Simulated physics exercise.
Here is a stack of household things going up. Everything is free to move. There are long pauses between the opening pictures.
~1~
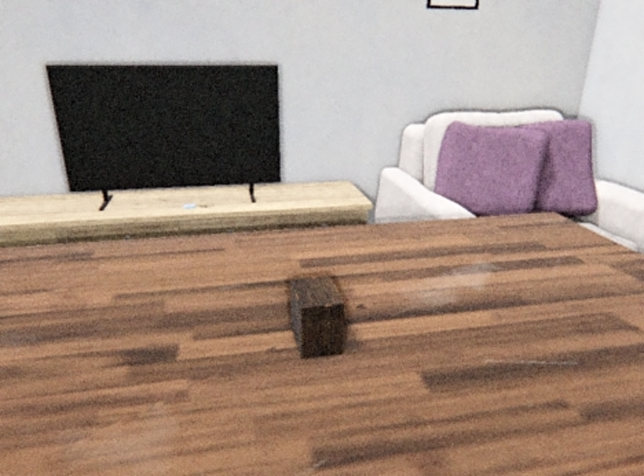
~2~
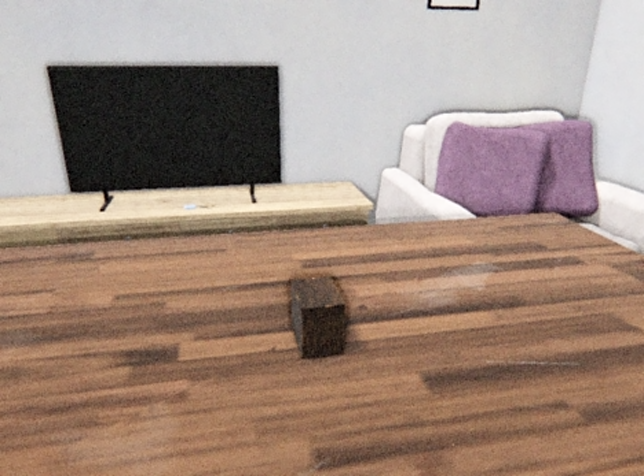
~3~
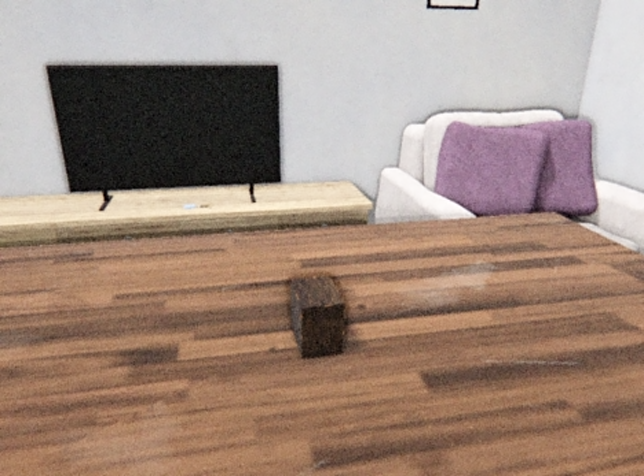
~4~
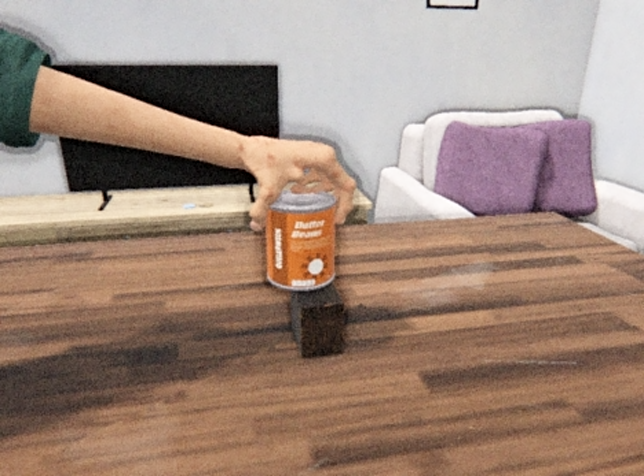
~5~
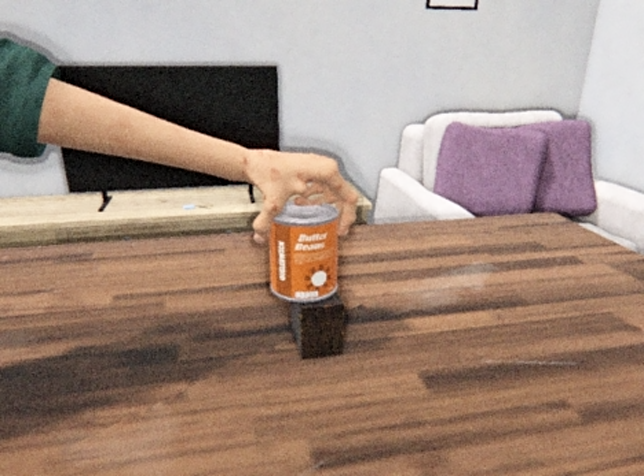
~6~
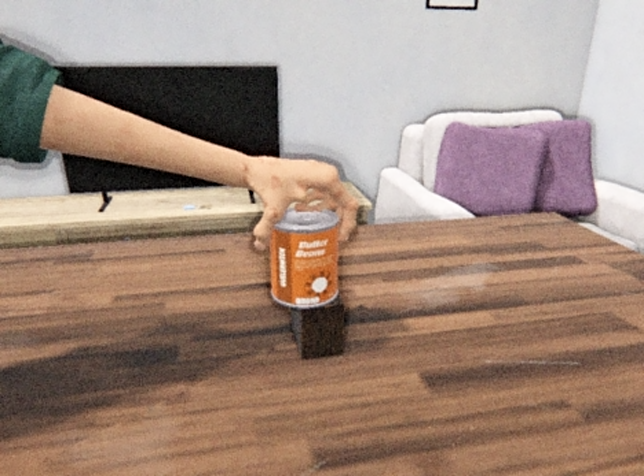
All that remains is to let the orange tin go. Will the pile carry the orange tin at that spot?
Outcome: The pile holds.
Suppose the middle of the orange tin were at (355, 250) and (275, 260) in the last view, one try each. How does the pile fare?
In the first case it loses its balance; in the second case it loses its balance.
Then, 0.20 s on from there, no change.
Then, 0.50 s on from there, orange tin resting near (304, 257).
In the end, both unmoved. At the end, from the last picture's camera, orange tin near (304, 257). The pile keeps its balance.
